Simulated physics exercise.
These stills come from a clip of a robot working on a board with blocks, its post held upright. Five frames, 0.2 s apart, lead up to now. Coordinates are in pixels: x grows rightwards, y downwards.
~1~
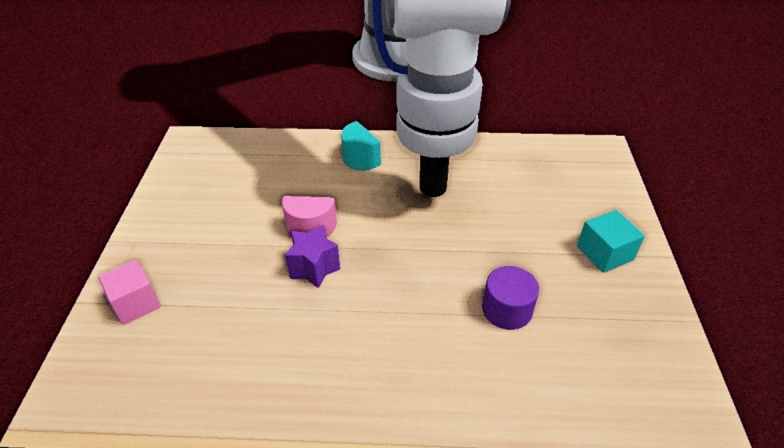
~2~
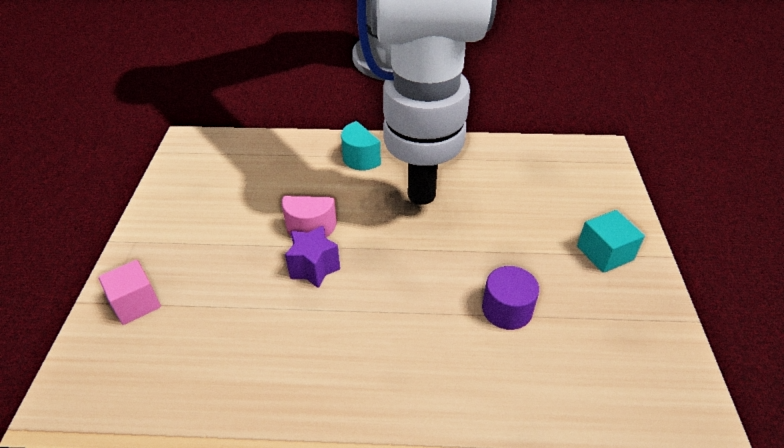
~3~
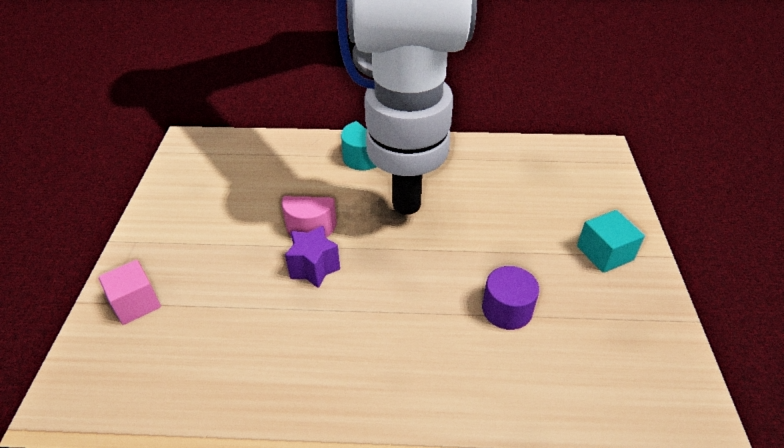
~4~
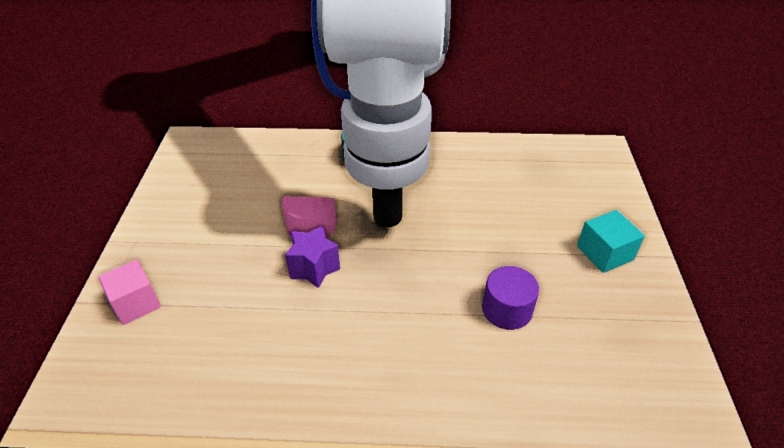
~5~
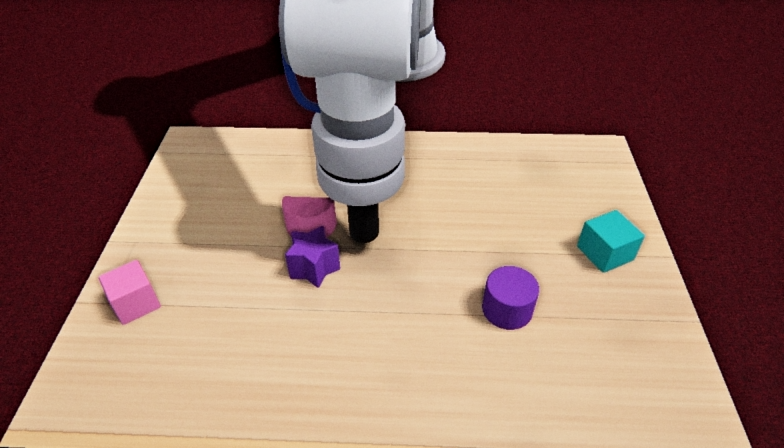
The video shows a robot arm with a black post moving slowly left and toward the viewer over a wooden board, nearing a purple star and a pink D-shaped block, while the pink, purple and teal blocks stay still.
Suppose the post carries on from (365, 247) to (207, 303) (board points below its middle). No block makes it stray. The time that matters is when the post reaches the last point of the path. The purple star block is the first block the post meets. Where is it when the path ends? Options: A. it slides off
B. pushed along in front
That would be B.
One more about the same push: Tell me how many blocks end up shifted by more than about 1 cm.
The way I see it, the answer is one.
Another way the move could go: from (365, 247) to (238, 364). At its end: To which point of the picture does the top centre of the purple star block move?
Its top face will be centred at roughly (282, 255).
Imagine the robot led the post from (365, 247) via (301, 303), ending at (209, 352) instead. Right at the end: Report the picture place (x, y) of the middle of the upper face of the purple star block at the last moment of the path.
I'd say the purple star block ends with its top centre at (281, 255).
On the path given first. One third of the way, post at (312, 253); purple star block at (278, 254).
Two thirds of the way, post at (258, 271); purple star block at (221, 273).
At the end, post at (202, 290); pink square piece at (119, 279); pink D-shaped block still; purple star block at (161, 293).
